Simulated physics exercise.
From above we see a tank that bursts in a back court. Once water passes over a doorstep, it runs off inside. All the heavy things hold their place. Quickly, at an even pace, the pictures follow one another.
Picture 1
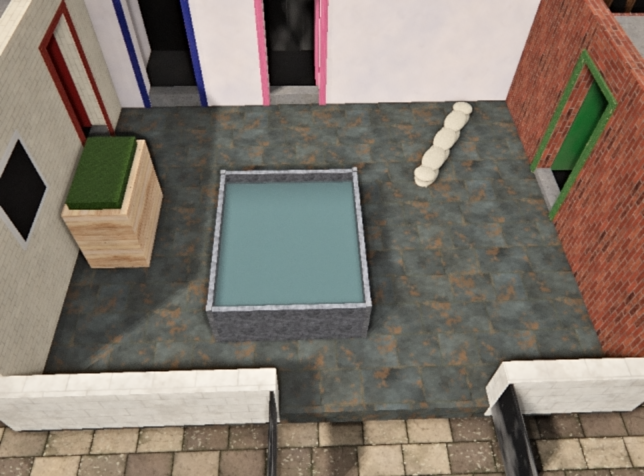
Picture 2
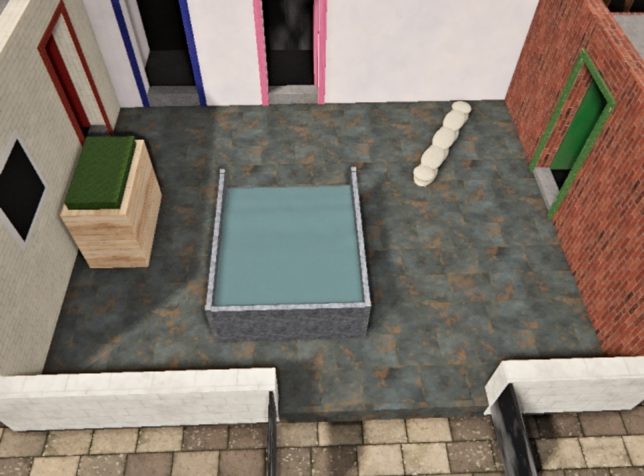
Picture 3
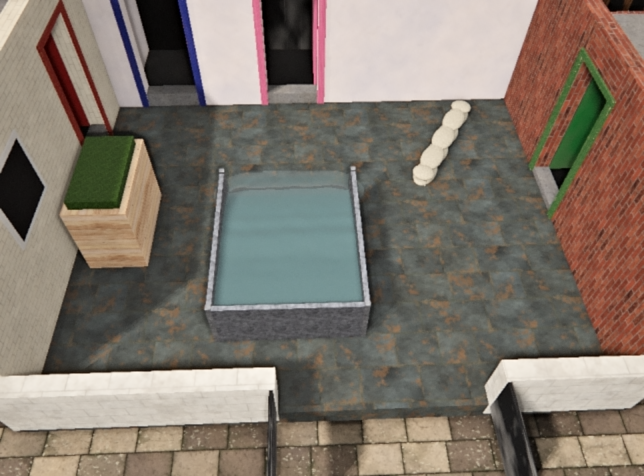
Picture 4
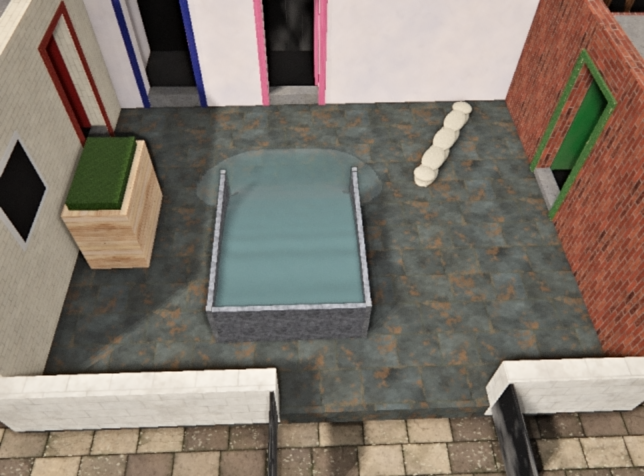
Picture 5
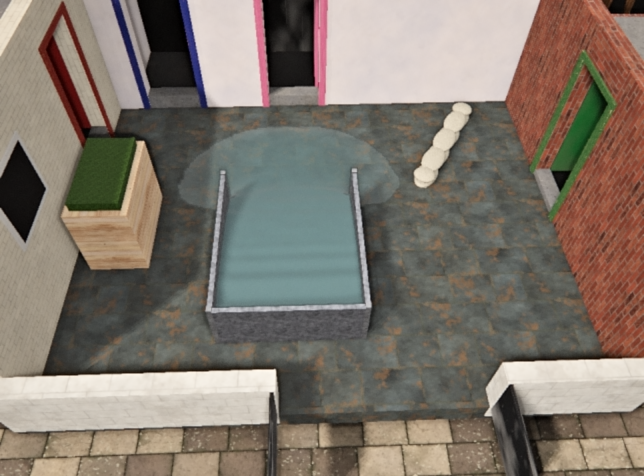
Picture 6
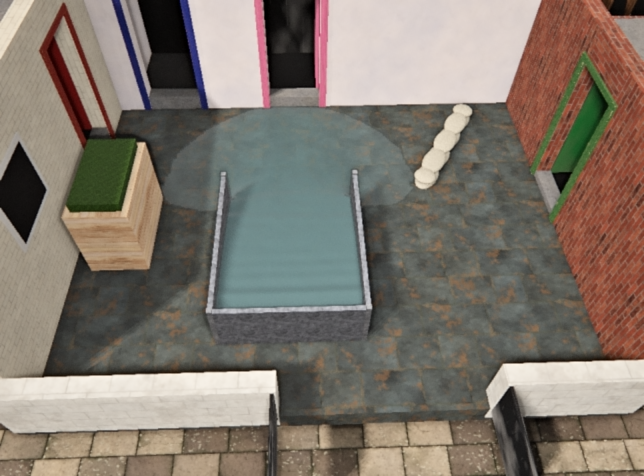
A stone-walled tank of water sat in a paved back court until its far wall vanished, and the water poured out through the gap, fanning across the dark floor toward the back and both sides.
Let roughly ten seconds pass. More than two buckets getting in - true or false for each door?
Blue door: False; green door: False; red door: False; pink door: True.
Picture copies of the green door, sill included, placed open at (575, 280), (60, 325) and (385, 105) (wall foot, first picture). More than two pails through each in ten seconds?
First stays short of it, second stays short of it, third crosses the line.
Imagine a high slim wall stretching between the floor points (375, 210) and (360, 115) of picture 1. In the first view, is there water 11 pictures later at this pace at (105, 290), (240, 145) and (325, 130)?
Log, spots one to three: Spared; swamped; swamped.
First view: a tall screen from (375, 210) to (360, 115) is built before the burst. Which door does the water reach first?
That'd be the pink door.
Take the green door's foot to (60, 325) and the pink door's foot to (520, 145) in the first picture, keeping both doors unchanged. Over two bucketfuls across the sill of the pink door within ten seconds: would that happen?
Note - pink: Comes out below.
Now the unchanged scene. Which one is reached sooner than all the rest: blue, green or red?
The blue door, I reckon.
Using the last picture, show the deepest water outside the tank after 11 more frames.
At about (133, 111).
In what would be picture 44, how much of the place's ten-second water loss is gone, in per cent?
Roughly 40 %.
A moment on, water covers 35 % of the floor; the blue door wet at the sill, nothing in, the green door not reached, the red door not reached, the pink door over two buckets in.
Next, water covers 35 % of the floor; the blue door wet at the sill, nothing in, the green door not reached, the red door wet at the sill, nothing in, the pink door far over two buckets in.
Then, water covers 50 % of the floor; the blue door wet at the sill, nothing in, the green door wet at the sill, nothing in, the red door wet at the sill, nothing in, the pink door far over two buckets in.
Later, water covers 90 % of the floor; the blue door under two buckets in, the green door wet at the sill, nothing in, the red door wet at the sill, nothing in, the pink door far over two buckets in.
In the end, water covers 90 % of the floor; the blue door under two buckets in, the green door wet at the sill, nothing in, the red door wet at the sill, nothing in, the pink door far over two buckets in.
